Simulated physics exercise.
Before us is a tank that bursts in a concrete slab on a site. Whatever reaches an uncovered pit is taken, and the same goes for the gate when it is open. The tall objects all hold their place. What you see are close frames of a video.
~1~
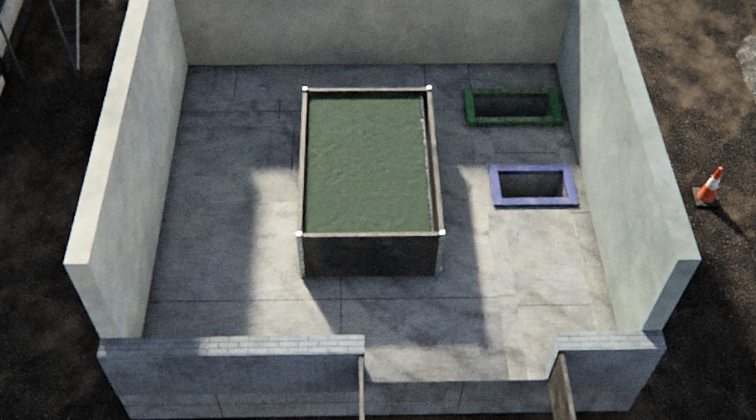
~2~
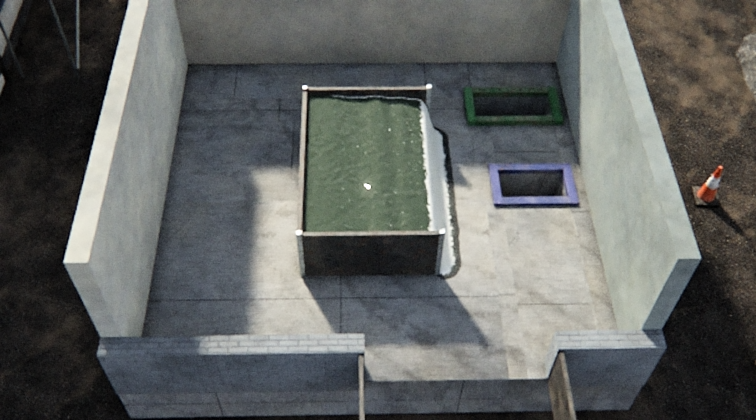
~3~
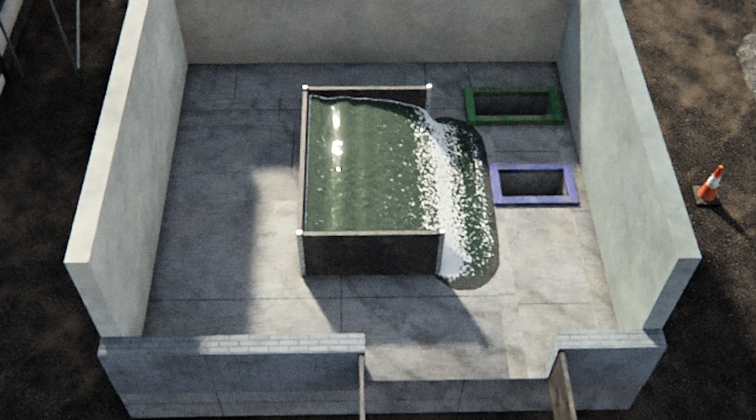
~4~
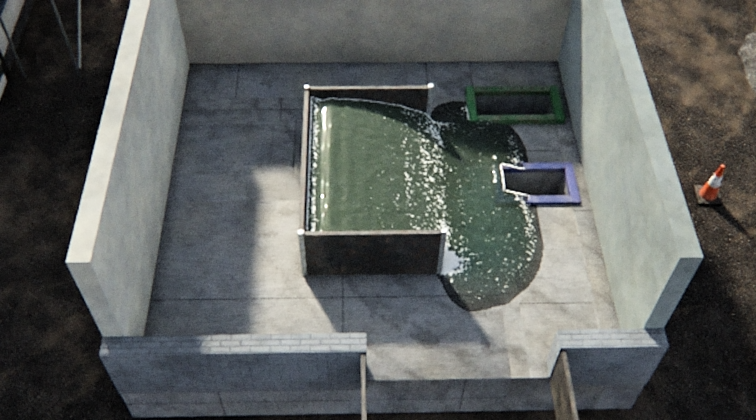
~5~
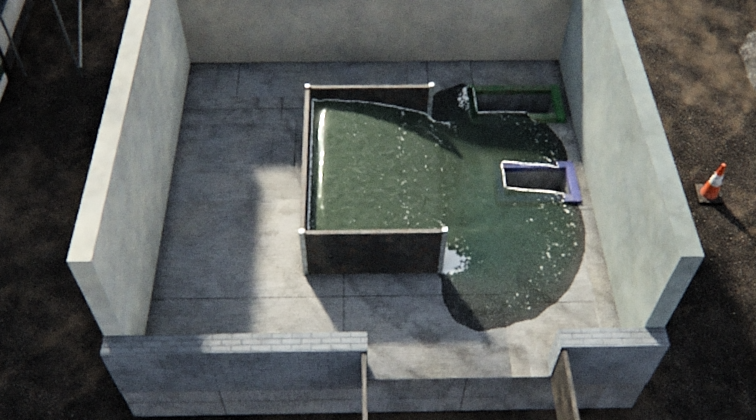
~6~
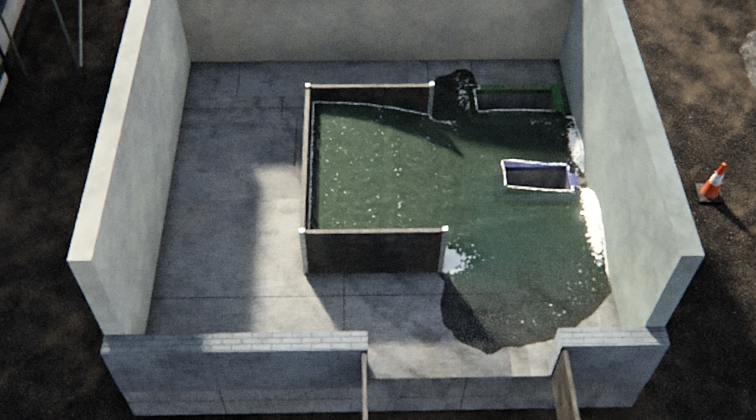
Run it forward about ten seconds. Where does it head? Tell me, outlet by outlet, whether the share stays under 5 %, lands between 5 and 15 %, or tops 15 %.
Result: The gate will be a middling outlet at five to fifteen per cent. The blue pit will be a major outlet past fifteen per cent. The green pit will be a middling outlet at five to fifteen per cent.
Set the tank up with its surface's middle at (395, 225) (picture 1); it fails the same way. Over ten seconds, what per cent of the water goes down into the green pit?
Share in the green pit - 4 in a hundred.
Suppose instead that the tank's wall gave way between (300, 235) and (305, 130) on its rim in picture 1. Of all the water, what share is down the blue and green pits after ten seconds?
Near enough: Blue 8 percent, green 8 percent.
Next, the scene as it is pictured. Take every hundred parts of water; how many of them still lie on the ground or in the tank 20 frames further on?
My figure: Some 58 per cent.
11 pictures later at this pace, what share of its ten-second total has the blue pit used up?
My estimate: Close to 55 per cent.
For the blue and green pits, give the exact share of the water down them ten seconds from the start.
Estimated: 38 per cent and 8 per cent respectively.
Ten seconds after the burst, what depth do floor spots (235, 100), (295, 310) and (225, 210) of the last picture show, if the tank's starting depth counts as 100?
Respectively near 8, 4 and 4 per cent.
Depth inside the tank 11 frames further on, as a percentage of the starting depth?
Estimate: Some 24 %.
A moment on, water covers 35 % of the floor; the gate 0 %, the blue pit 10 %, the green pit 2 %.
Next, water covers 40 % of the floor; the gate 1 %, the blue pit 21 %, the green pit 5 %.
Then, water covers 65 % of the floor; the gate 4 %, the blue pit 30 %, the green pit 8 %.
Later, water covers 90 % of the floor; the gate 9 %, the blue pit 36 %, the green pit 9 %.
In the end, water covers 95 % of the floor; the gate 13 %, the blue pit 37 %, the green pit 9 %.
